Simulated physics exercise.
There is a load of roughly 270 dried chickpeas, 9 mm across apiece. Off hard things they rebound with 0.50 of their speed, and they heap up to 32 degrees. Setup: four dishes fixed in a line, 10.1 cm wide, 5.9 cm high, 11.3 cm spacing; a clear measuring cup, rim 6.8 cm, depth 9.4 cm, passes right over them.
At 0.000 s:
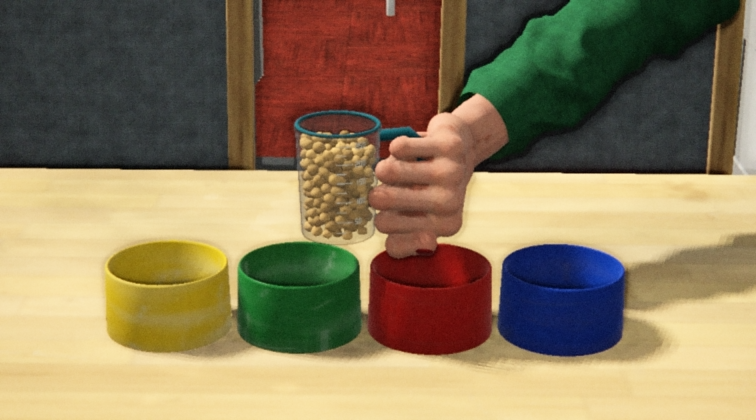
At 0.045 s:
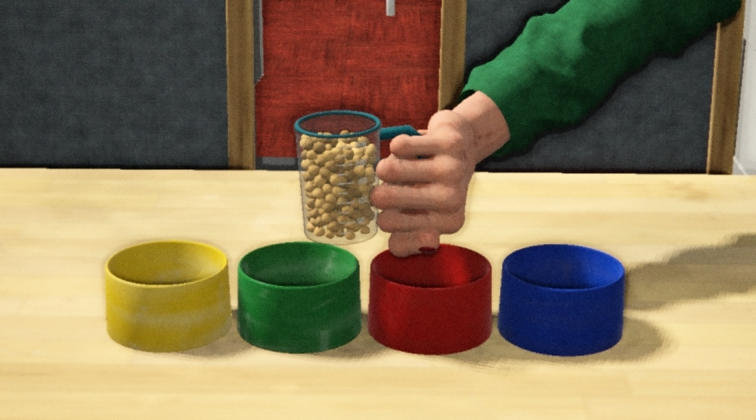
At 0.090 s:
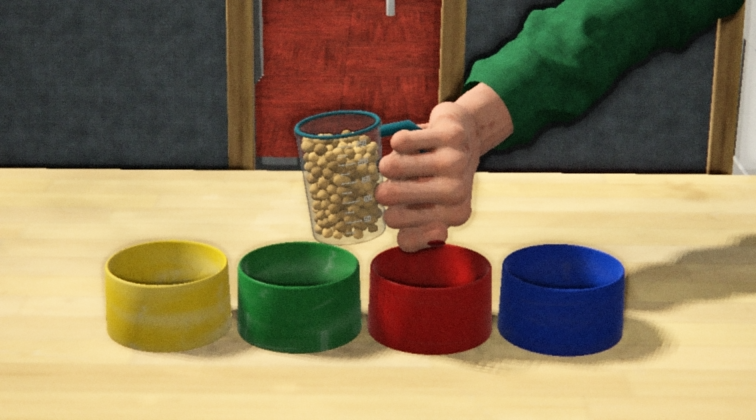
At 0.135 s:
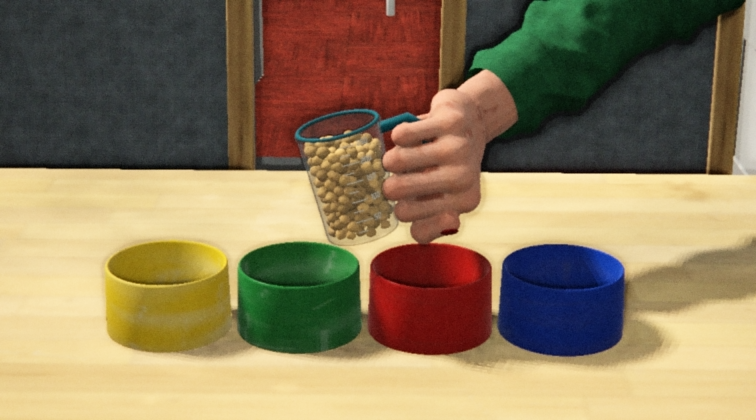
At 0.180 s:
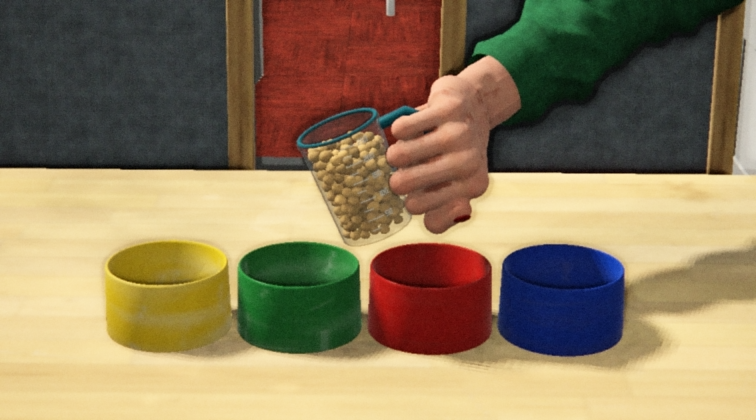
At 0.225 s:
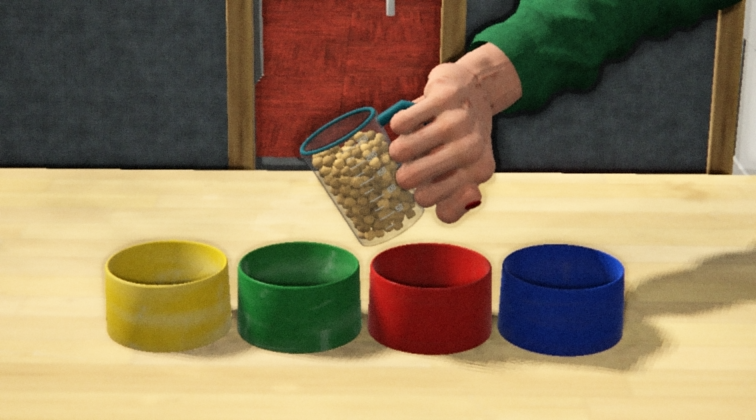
The clip shows a hand in a green sleeve holding a clear cup of dried chickpeas above a row of yellow, green, red and blue dishes, then tilting it leftward while shifting slightly to the right.
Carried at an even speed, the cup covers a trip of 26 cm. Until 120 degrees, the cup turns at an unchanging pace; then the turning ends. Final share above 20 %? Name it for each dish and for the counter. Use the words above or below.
Red - above; blue - below; green - below; yellow - below; counter - below.
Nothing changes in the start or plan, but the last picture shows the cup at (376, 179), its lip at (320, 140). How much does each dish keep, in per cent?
Kept per dish: Red = 10, blue = 90, green = 0, yellow = 0.
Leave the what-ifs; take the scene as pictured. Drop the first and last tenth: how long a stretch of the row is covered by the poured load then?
I'd put it near 6 cm.
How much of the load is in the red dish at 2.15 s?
It works out to some 95 per cent.
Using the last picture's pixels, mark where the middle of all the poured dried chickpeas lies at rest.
Near (425, 305).
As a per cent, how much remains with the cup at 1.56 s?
Roughly 0 per cent, I'd say.
After 1.02 s, tilt 120 degrees; cup holds 20 %, red 70 %.
After 1.56 s, tilt 120 degrees; cup holds 0 %, red 95 %.
After 2.15 s, tilt 120 degrees; cup holds 0 %, red 95 %.
In the end, at 2.5 s, red 95 %, blue 0 %, green 0 %, yellow 0 %, counter 5 %.
